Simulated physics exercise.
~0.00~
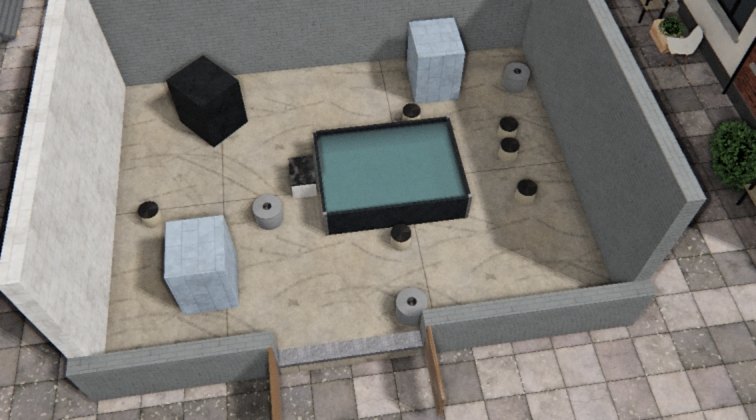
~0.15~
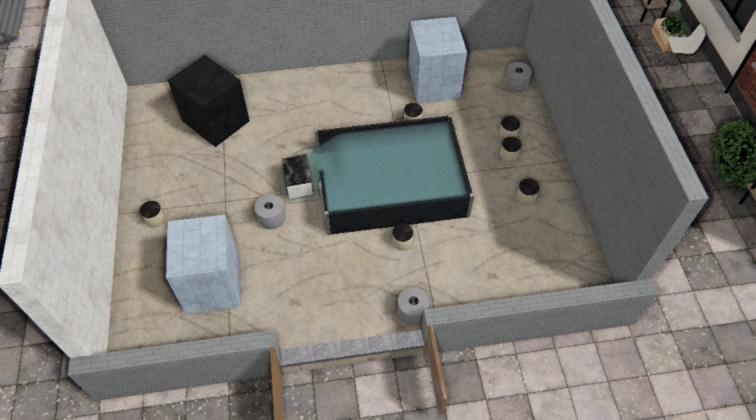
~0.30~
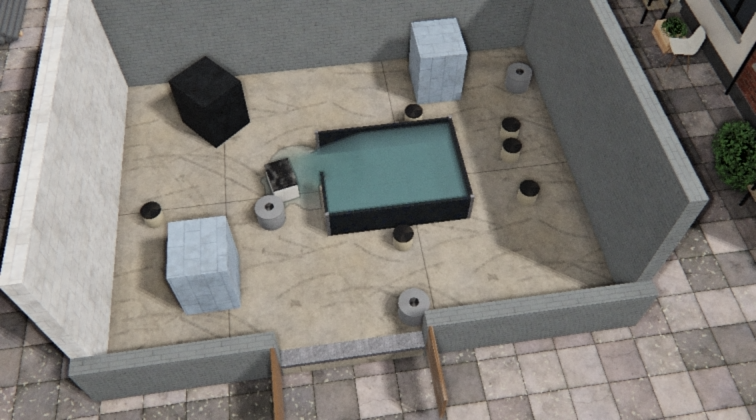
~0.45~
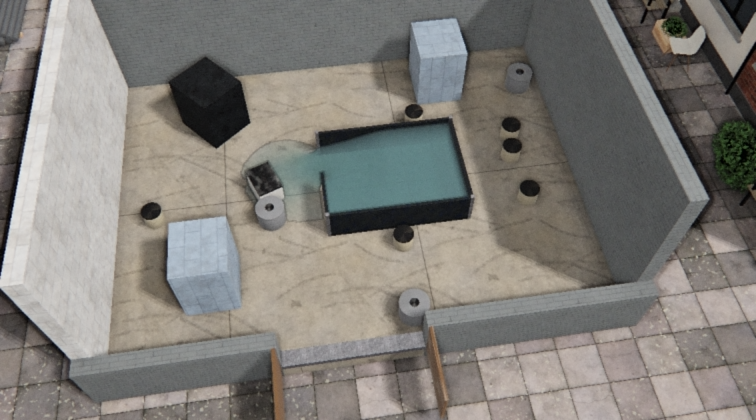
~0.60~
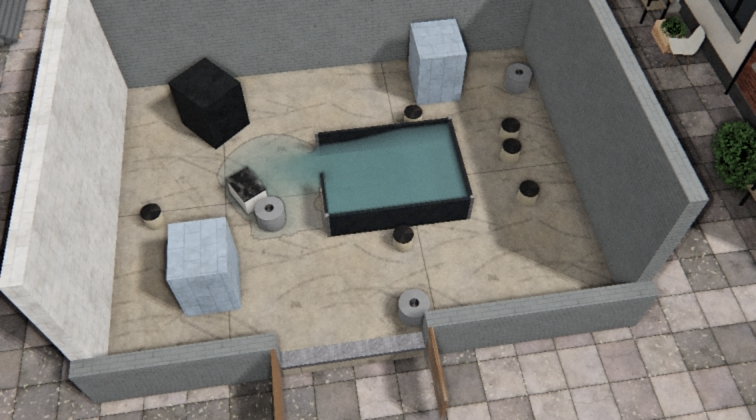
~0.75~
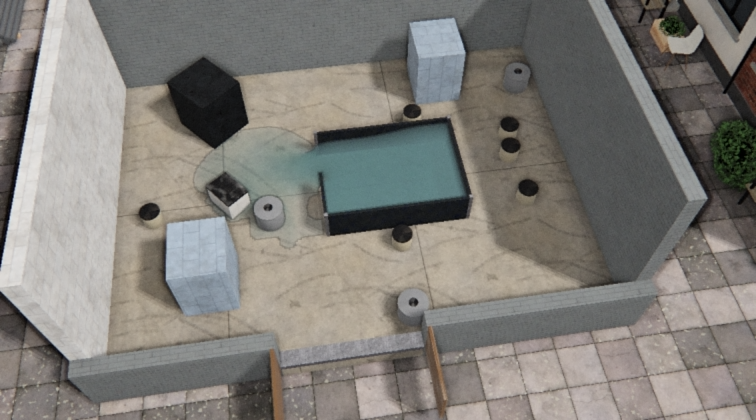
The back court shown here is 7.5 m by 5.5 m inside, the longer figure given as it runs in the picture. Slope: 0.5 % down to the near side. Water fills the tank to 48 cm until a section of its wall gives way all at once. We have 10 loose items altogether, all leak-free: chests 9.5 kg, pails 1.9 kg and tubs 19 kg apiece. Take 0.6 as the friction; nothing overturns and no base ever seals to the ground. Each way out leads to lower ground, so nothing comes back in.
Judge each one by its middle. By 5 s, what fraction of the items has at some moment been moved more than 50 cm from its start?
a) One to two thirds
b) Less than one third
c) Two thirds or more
(b) Less than one third.
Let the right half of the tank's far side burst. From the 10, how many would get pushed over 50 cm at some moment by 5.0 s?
Count: 5.
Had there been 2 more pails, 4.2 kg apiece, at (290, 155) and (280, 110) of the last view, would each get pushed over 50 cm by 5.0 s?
In turn: Past it, under.
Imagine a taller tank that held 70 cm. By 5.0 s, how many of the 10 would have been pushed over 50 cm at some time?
Count: 2.
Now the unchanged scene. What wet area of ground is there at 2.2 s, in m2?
Close to 14 m2, I'd say.
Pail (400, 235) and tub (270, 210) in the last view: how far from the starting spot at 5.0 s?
Shifts in order: 0 cm; 0 cm.
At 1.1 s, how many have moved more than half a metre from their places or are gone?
1.
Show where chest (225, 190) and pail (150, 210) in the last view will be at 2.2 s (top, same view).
Estimated pixels: (118, 253) and (118, 227).
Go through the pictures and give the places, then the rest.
The first frame shows a chest at (302, 170) rests on the ground; a pail at (148, 209), on the bottom; water covers 3.6 m2; 0 of 10 have shifted.
The second frame shows a chest at (296, 169), on the bottom, 12 cm from its start; a pail at (150, 209), on the bottom; 3.9 m2 under water; 1 of 10 have shifted.
The third frame shows a chest at (280, 174), on the bottom, 38 cm from its start; a pail at (150, 210), on the bottom; water covers 4.4 m2; 1 of 10 have shifted.
The fourth frame shows a chest at (264, 178) rests on the ground, 66 cm from its start; a pail at (151, 211) rests on the ground; 5.2 m2 under water; 1 of 10 have shifted.
The fifth frame shows a chest at (246, 183), on the bottom, 94 cm from its start; a pail at (150, 211) rests on the ground; 5.9 m2 under water; 1 of 10 have shifted.
The sixth frame shows a chest at (227, 188), on the bottom, 123 cm from its start; a pail at (149, 211), on the bottom; 6.7 m2 under water; 1 of 10 have shifted.
After 1.1 s 1 of 10 are over 50 cm from their spots; 0 afloat.
After 2.2 s 2 of 10 are over 50 cm from their spots; 1 afloat.
After 3.5 s 2 of 10 are over 50 cm from their spots; 2 afloat.
After 5.0 s 2 of 10 are over 50 cm from their spots, and 2 have been at some point; 1 afloat.
